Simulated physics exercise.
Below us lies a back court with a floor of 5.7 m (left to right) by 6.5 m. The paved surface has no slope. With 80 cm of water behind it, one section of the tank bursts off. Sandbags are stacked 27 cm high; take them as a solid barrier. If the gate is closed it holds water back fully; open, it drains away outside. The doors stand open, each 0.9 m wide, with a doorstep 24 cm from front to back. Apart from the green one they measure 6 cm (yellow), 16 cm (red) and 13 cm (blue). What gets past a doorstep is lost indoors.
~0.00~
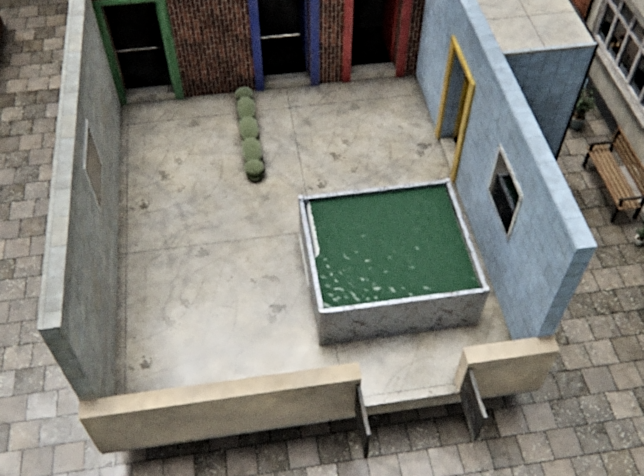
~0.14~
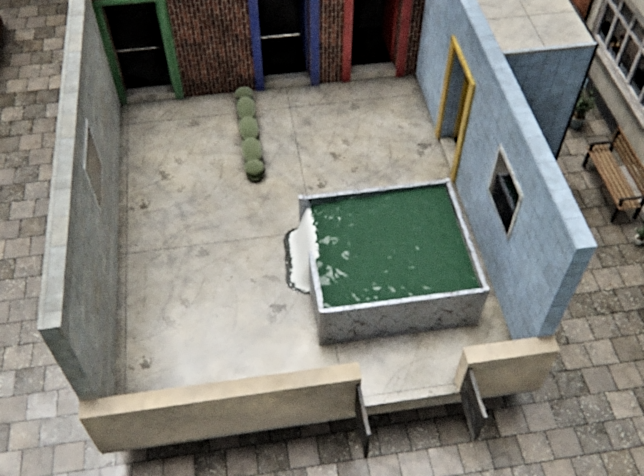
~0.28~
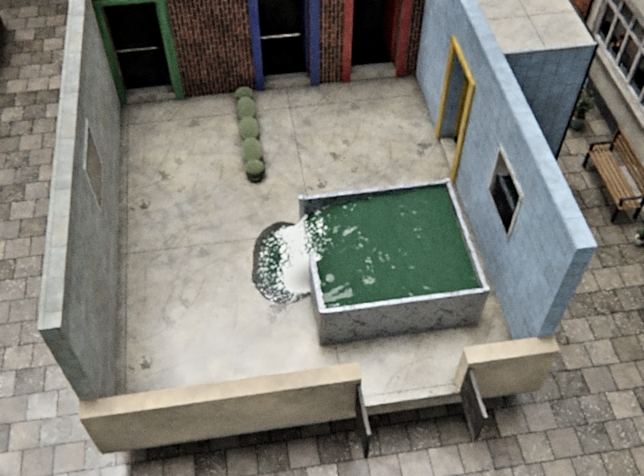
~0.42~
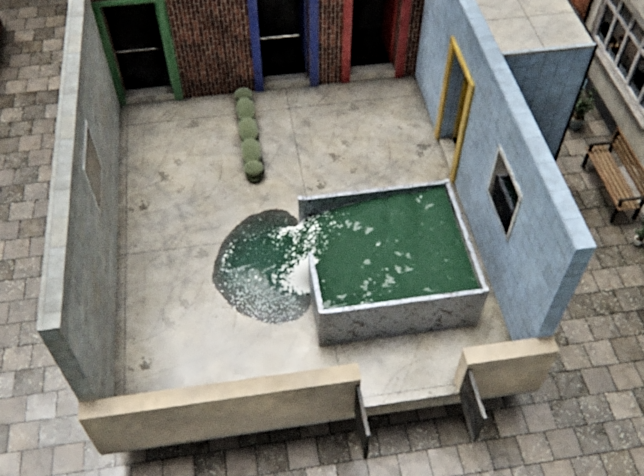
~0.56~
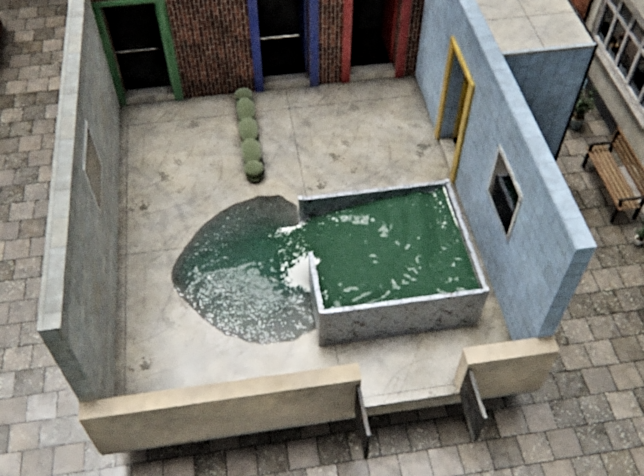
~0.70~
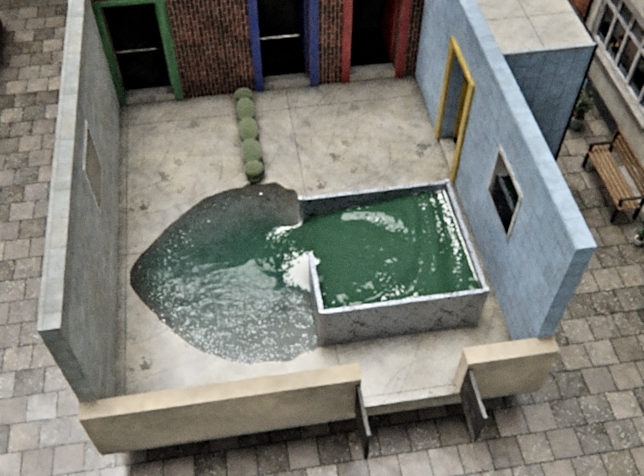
In a walled courtyard, green water bursts from a tank's left side and spreads leftward across the floor.
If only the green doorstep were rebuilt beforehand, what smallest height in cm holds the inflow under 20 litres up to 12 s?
It would have to be roughly 30 cm high.
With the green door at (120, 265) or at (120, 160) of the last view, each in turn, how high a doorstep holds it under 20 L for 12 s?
About 30 and 15 cm.
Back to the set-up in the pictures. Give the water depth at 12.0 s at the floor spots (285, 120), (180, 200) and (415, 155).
About 5, 7 and 5 cm.
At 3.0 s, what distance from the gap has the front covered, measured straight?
Roughly 5.0 m.
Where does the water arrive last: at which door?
Last comes the yellow one.
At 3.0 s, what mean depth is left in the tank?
Some 38 cm.
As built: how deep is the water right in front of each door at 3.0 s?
In cm: Yellow 0, red 0, blue 0, green 31.
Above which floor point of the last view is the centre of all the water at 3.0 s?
At about (267, 263).
After 1.4 s water covers 35 % of the floor, deepest (40 cm) near (290, 253); it has not reached the green door.
After 3.0 s water covers 45 % of the floor, deepest (34 cm) near (115, 426); 31 cm at the green door, 70 litres in over its 14 cm doorstep.
After 12.0 s water covers 95 % of the floor, deepest (16 cm) near (115, 426); 12 cm at the green door, 260 litres in over its 14 cm doorstep.
At the green door as built, the water arrived by 2.2 s and peaked near 32 cm at 2.8 s.
With a doorstep of 27.5 cm, 34 litres would have come in within the 12 s; with 37 cm, 4 litres. So under 20 litres takes about 30 cm.
